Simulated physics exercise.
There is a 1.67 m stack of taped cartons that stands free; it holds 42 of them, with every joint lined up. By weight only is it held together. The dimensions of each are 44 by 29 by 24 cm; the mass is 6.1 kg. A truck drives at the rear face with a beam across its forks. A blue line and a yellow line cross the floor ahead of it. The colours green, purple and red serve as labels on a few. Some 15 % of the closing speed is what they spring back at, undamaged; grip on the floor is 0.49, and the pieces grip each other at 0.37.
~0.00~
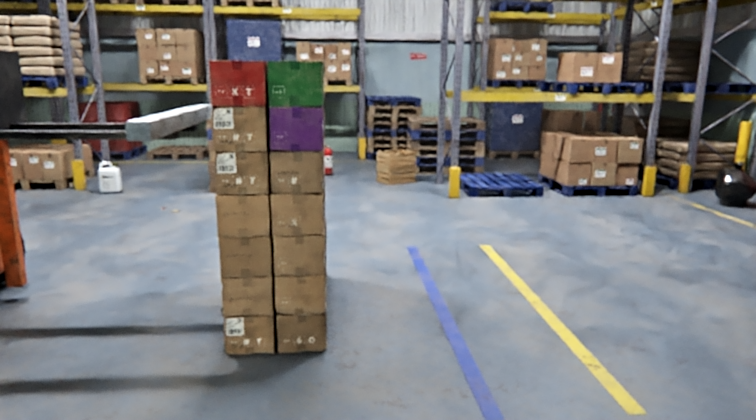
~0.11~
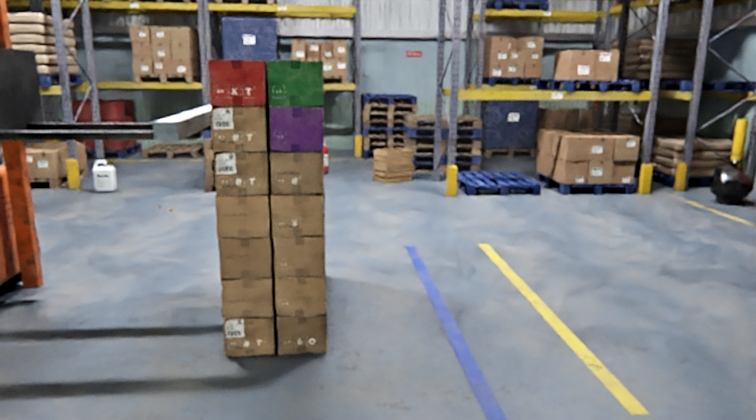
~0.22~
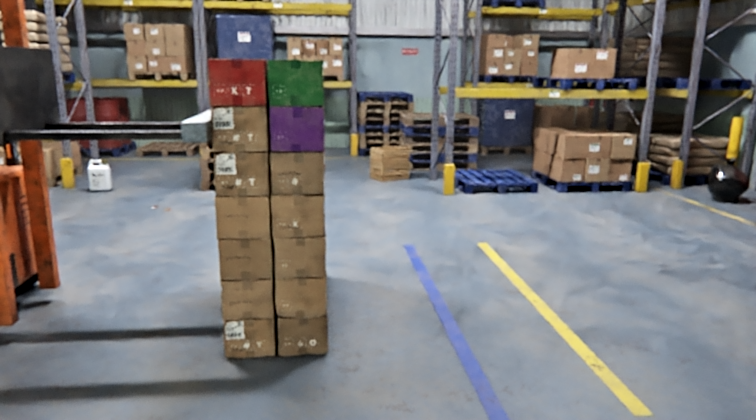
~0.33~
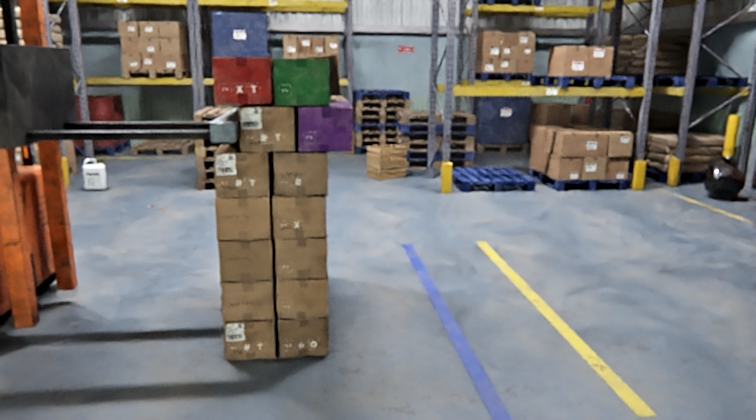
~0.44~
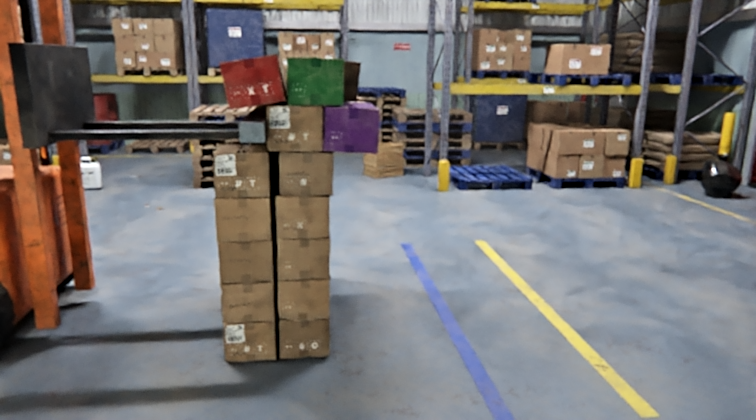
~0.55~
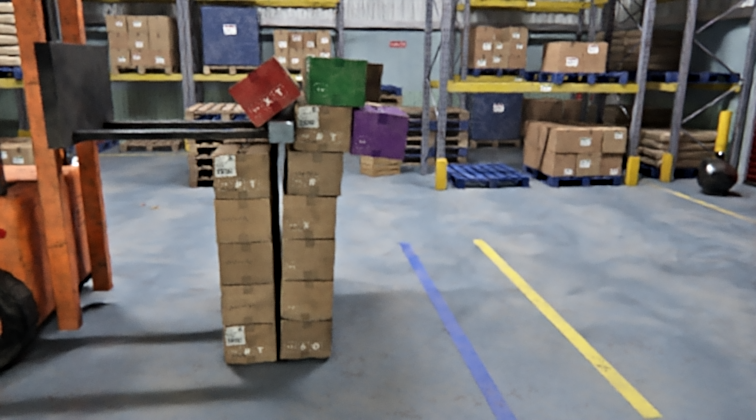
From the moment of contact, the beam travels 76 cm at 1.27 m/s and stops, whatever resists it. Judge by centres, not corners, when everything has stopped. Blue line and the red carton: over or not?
It never reaches the line.
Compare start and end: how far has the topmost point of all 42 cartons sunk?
5 cm.
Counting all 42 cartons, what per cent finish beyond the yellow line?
Share past the line: Some 10 %.
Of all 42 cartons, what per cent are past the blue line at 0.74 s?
0 percent by then.
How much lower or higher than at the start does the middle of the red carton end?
Looks like it winds up about 20 centimetres lower.
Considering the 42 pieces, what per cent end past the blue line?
Around 30 %.
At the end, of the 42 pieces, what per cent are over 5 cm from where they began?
Shifted: 60 per cent.
By 0.74 s, none of the 42 cartons past the blue line, 27 disturbed; red carton on its side; purple carton tilted 18°, 32 cm lower.
By 1.20 s, 7 of the 42 cartons past the blue line; red carton on its side; green carton on its side.
By 2.62 s, 10 of the 42 cartons past the blue line; red carton tilted 51°, 21 cm lower; green carton upside down.
When it is over (4.5 s), 12 of the 42 cartons past the blue line; red carton tilted 52°, 21 cm lower; green carton upside down; purple carton 1.19 m lower. In pixels of the last frame, middles, red carton near (305, 122).
